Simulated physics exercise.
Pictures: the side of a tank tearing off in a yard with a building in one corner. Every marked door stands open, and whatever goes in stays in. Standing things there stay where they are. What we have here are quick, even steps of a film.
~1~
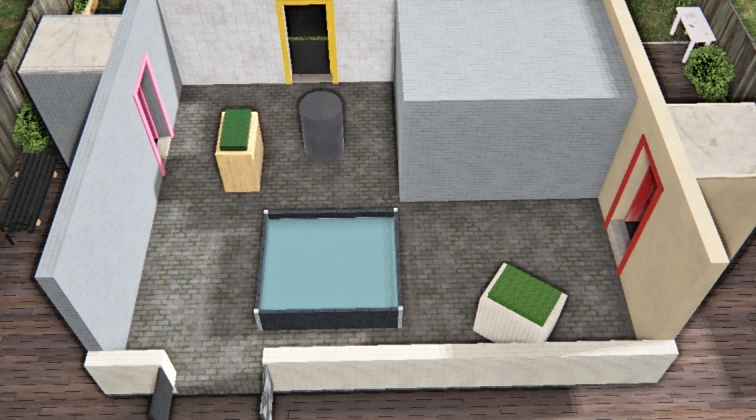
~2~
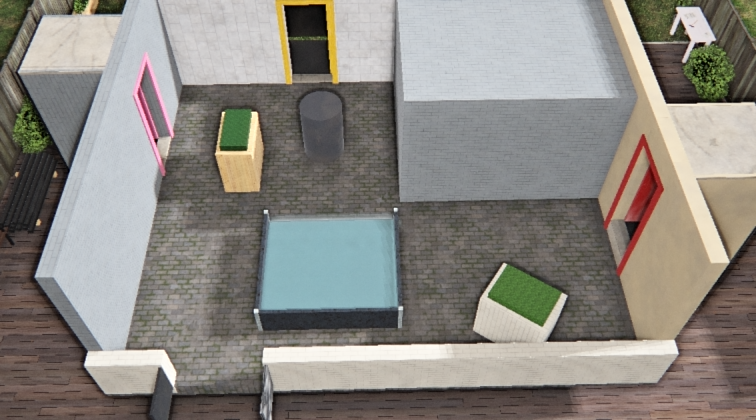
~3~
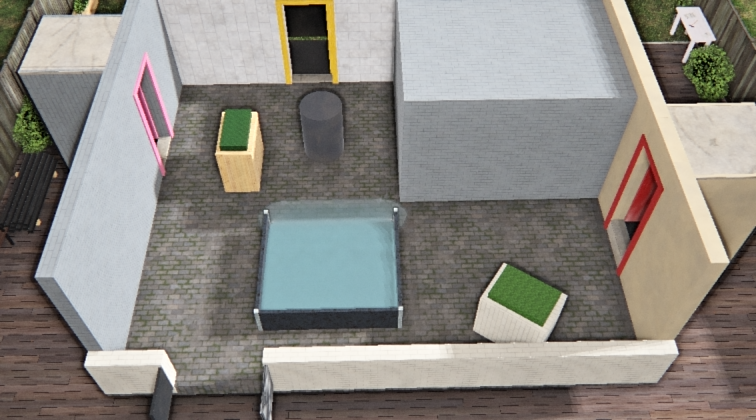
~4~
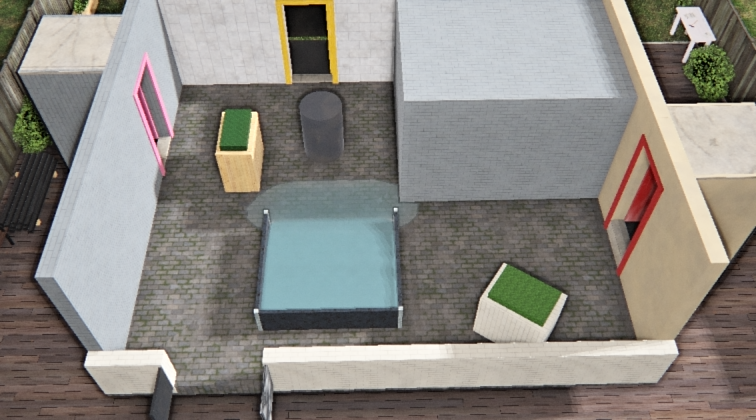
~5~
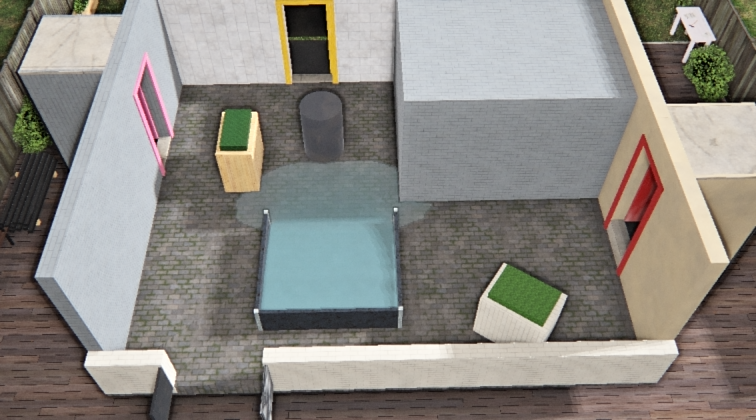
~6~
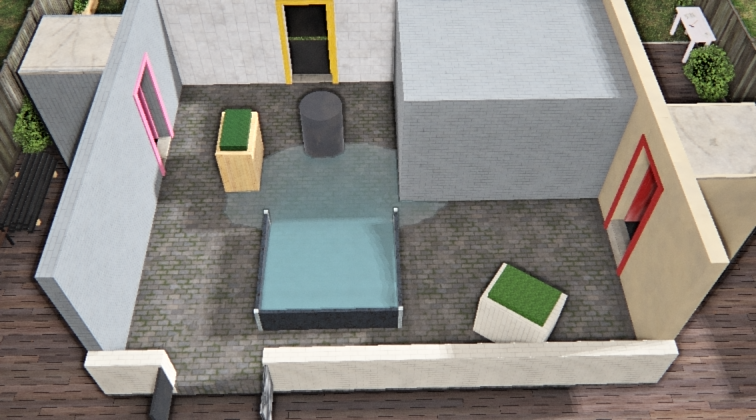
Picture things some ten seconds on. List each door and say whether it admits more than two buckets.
Pink door: More than two buckets; yellow door: More than two buckets; red door: Two buckets or fewer.
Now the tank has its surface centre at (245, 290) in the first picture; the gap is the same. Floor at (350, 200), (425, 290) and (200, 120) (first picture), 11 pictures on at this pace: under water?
I'd say swamped for the first, still dry for the second and swamped for the third.
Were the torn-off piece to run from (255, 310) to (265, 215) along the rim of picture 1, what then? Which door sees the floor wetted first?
The pink one.
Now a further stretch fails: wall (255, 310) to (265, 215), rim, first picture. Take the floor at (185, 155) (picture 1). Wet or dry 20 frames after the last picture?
There: Covered.
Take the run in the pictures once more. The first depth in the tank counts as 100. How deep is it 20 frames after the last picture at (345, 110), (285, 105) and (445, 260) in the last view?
Going in order, roughly 25, 30 and 0 %.
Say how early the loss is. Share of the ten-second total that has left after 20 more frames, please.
It would be around 10 %.
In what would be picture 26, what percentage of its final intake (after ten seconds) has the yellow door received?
About 35 %.
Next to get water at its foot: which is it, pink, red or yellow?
The yellow one.
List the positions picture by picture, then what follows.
In the first picture, the open tank at (330, 261) is whole and still.
In the second picture, the front is at a hidden place, out from the gap on the open tank's far side.
In the third picture, water pours out on the open tank's far side and has run to (401, 212).
In the fourth picture, water pours out on the open tank's far side and has run to (414, 204).
In the fifth picture, the front is at (261, 180), out from the gap on the open tank's far side.
In the sixth picture, water pours out on the open tank's far side and has run to (395, 155).
A moment on, water covers 25 % of the floor; the pink door not reached, the yellow door not reached, the red door not reached.
Next, water covers 40 % of the floor; the pink door not reached, the yellow door wet at the sill, nothing in, the red door not reached.
Then, water covers 40 % of the floor; the pink door wet at the sill, nothing in, the yellow door over two buckets in, the red door not reached.
Later, water covers 60 % of the floor; the pink door under two buckets in, the yellow door far over two buckets in, the red door wet at the sill, nothing in.
In the end, water covers 75 % of the floor; the pink door over two buckets in, the yellow door far over two buckets in, the red door wet at the sill, nothing in.
